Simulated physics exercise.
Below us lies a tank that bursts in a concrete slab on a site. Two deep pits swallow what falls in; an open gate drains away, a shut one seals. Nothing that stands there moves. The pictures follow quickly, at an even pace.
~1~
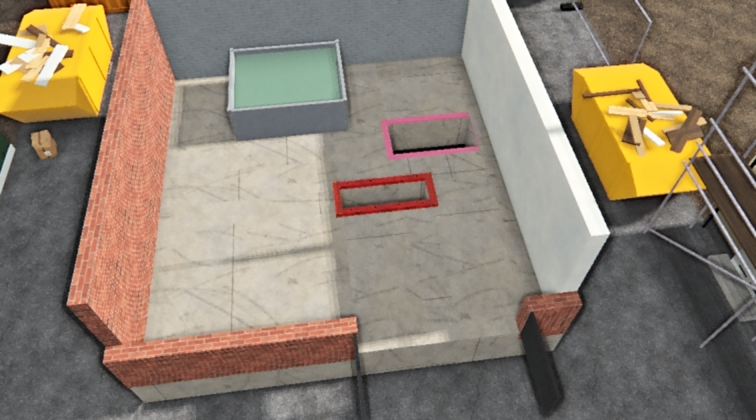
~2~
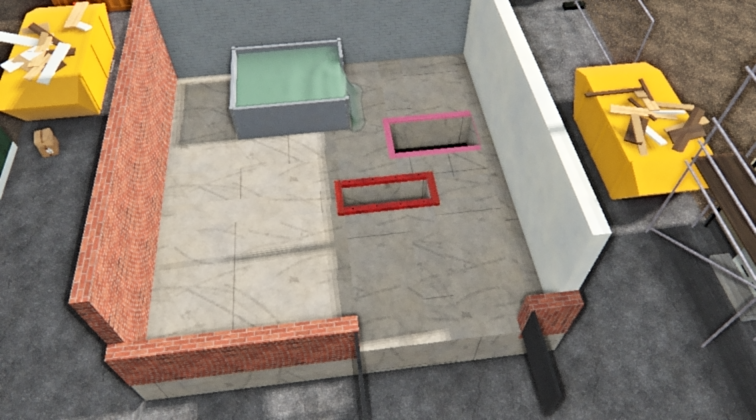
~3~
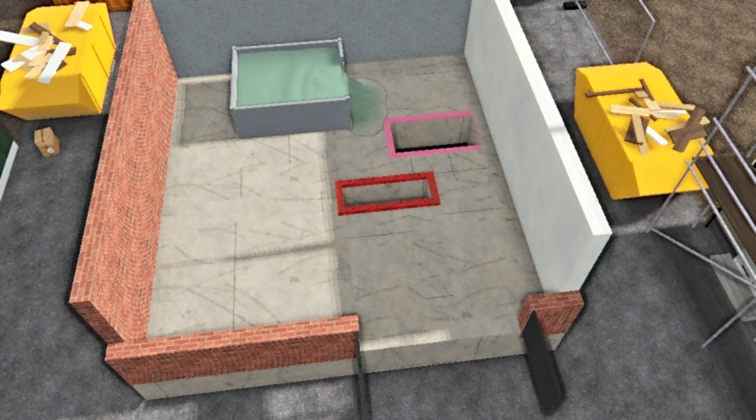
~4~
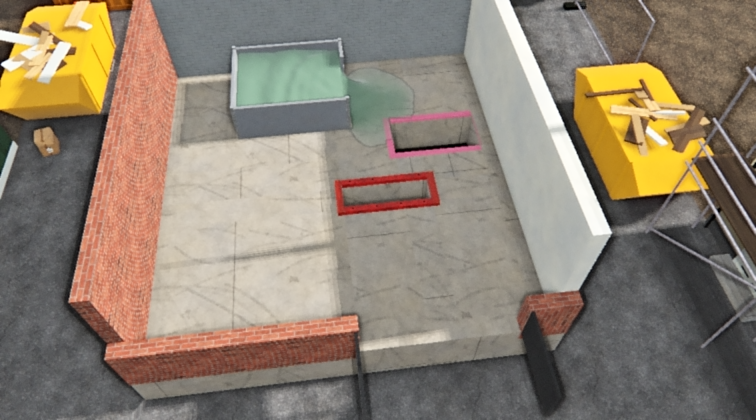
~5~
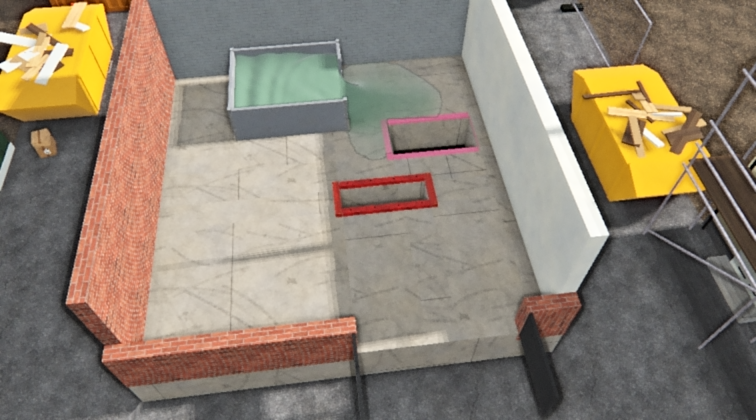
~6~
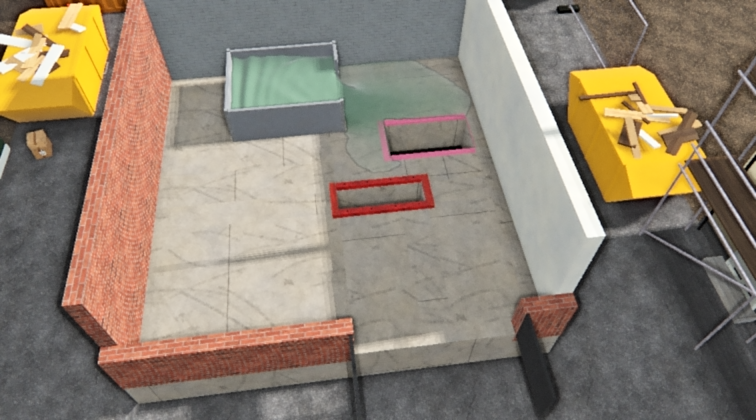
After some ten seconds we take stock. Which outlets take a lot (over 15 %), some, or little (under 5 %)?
In the end: The gate takes under 5 %; the red pit takes under 5 %; the pink pit takes over 15 %.
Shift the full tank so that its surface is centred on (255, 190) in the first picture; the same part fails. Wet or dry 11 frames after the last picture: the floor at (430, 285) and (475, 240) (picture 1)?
In that order: Covered, awash.
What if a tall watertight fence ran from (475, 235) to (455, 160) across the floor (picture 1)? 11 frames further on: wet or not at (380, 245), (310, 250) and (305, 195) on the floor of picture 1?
One after the other: Not flooded, free of water, free of water.
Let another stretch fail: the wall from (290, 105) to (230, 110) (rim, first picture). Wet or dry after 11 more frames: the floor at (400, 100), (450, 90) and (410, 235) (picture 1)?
One after the other: No water, dry, clear.
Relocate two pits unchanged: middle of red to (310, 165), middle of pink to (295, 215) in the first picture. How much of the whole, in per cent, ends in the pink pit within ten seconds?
Parts in a hundred: Pink 2.
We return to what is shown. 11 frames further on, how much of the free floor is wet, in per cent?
Some 20 per cent.
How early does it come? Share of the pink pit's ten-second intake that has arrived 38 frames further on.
Near 80 in a hundred.
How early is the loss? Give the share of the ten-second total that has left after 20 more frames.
Close to 50 %.
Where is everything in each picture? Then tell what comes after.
The water tank at (287, 77) is whole and still, in the first picture.
Water pours out at (344, 97) and has run to (359, 128), in the second picture.
The front is at (376, 83), out from the gap at (344, 98), in the third picture.
Water pours out at (344, 99) and has run to (408, 90), in the fourth picture.
The front is at (434, 91), out from the gap at (342, 101), in the fifth picture.
The front is at (467, 105), out from the gap at (339, 102), in the sixth picture.
A moment on, water covers 15 % of the floor; the gate 0 %, the red pit 0 %, the pink pit 9 %.
Next, water covers 20 % of the floor; the gate 0 %, the red pit 0 %, the pink pit 19 %.
Then, water covers 25 % of the floor; the gate 0 %, the red pit 0 %, the pink pit 34 %.
Later, water covers 25 % of the floor; the gate 0 %, the red pit 0 %, the pink pit 53 %.
In the end, water covers 30 % of the floor; the gate 1 %, the red pit 0 %, the pink pit 66 %.
